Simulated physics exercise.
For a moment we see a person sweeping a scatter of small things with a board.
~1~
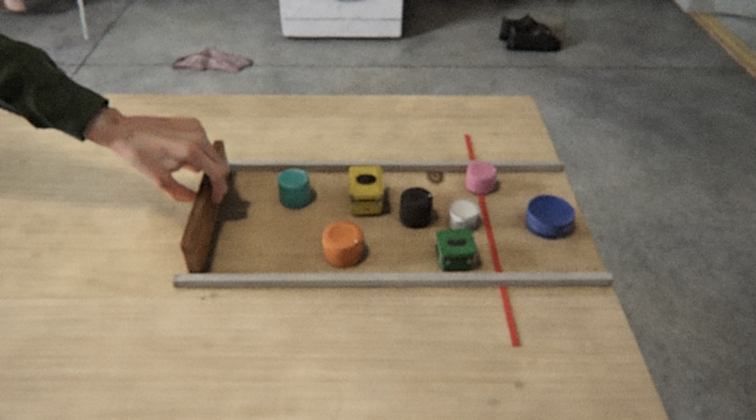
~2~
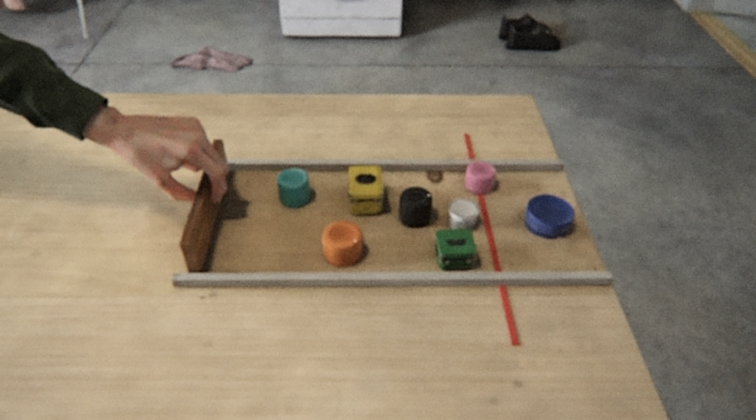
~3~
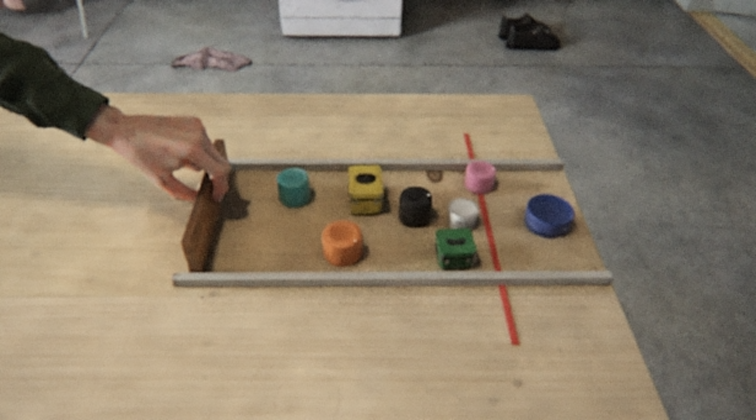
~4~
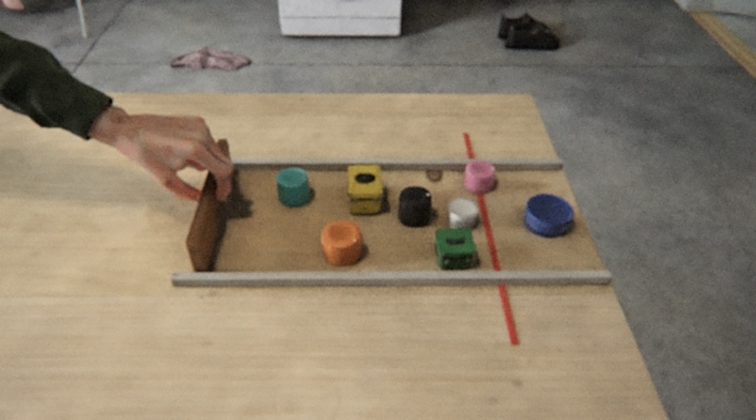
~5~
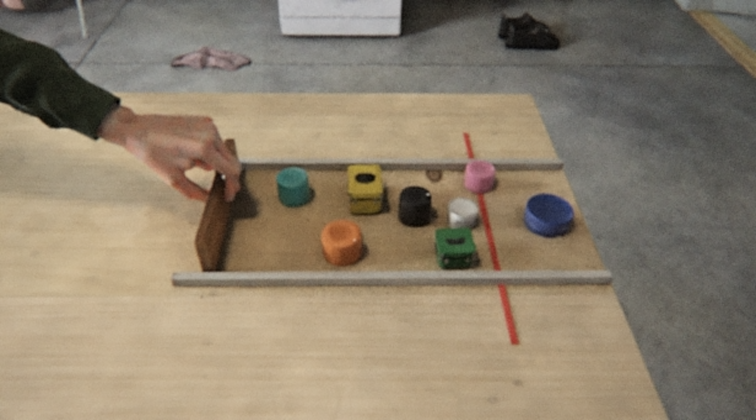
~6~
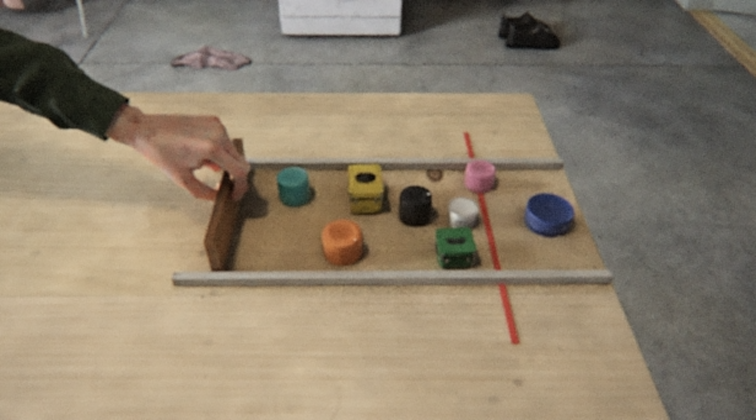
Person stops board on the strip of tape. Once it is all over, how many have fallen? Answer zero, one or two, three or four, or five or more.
When it is over, zero have fallen.
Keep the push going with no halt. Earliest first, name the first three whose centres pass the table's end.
The blue tub goes first, followed by the white pot and then the green case.
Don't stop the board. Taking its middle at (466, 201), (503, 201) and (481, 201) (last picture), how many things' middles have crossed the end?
Counts per position: 0 / 1 / 0.
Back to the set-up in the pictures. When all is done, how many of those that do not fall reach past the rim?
Overhang count: 1.
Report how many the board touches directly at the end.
Total: 3.
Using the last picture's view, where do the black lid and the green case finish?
The black lid ends at (528, 222) and the green case at (553, 255).
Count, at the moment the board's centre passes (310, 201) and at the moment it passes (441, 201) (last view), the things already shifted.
I make it 1 at the first spot and 6 at the other.
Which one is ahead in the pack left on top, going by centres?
Result - the blue tub.
Early on, none off yet; blue tub at rest near (549, 215); pink lid at rest near (480, 176); white pot at rest near (462, 214).
A while later, none off yet; blue tub at rest near (549, 215); pink lid at rest near (480, 176); white pot travelled a little near (475, 216).
Further along, none off yet; blue tub moving near (555, 215); pink lid moving near (486, 175); white pot travelled well along near (518, 215).
Finally, the number that fall off is zero.
